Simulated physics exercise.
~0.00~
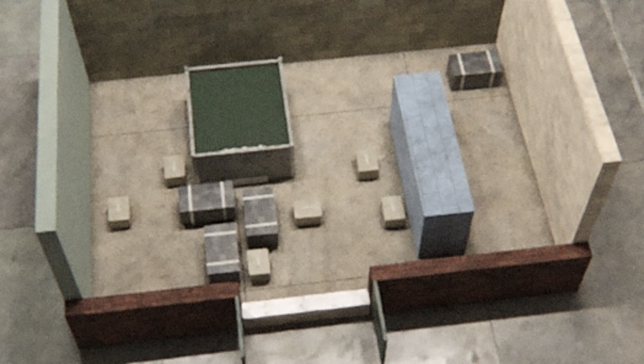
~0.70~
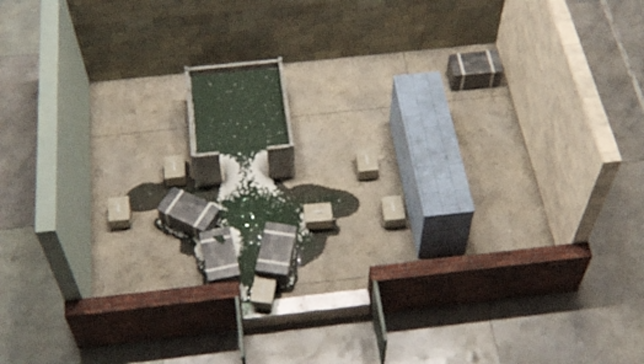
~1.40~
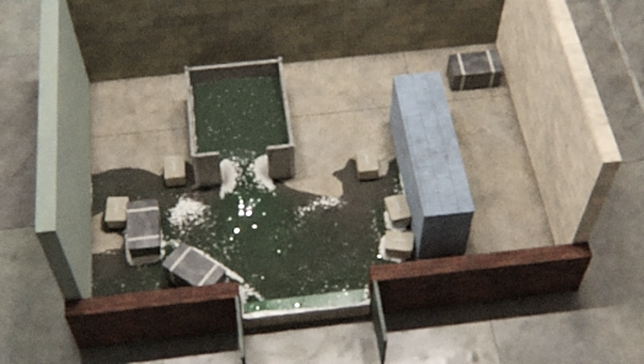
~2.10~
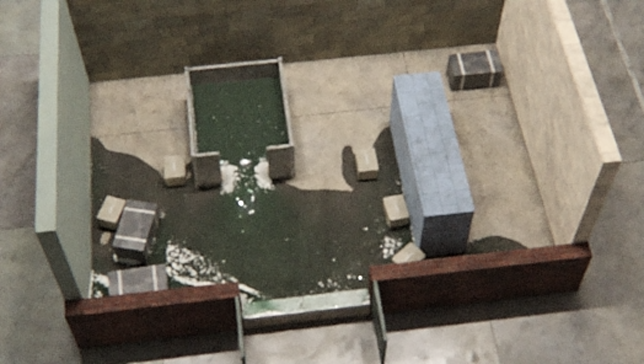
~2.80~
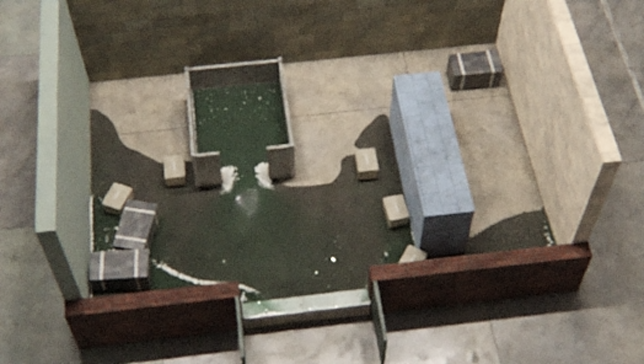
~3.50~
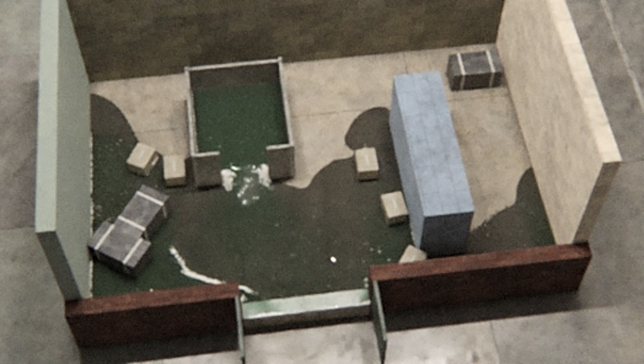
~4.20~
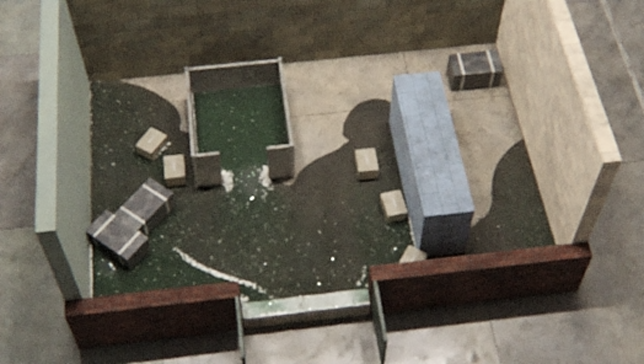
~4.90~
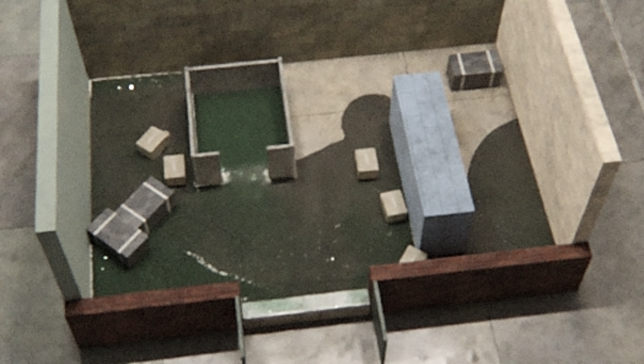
A walled loading hall is seen from above, with a tank of dark green water towards the back left, a tall blue block right of centre, and pale boxes and dark banded trunks on a tan floor. The tank's near wall gives way, and foaming water pours through the trunks in front. They slide apart, some swinging left, while a small box is pushed right towards the blue block. The dark water spreads to both sides, and trunks gather by the left wall as a pale box there drifts backwards. Finally the foam fades and everything settles, leaving much of the floor covered.
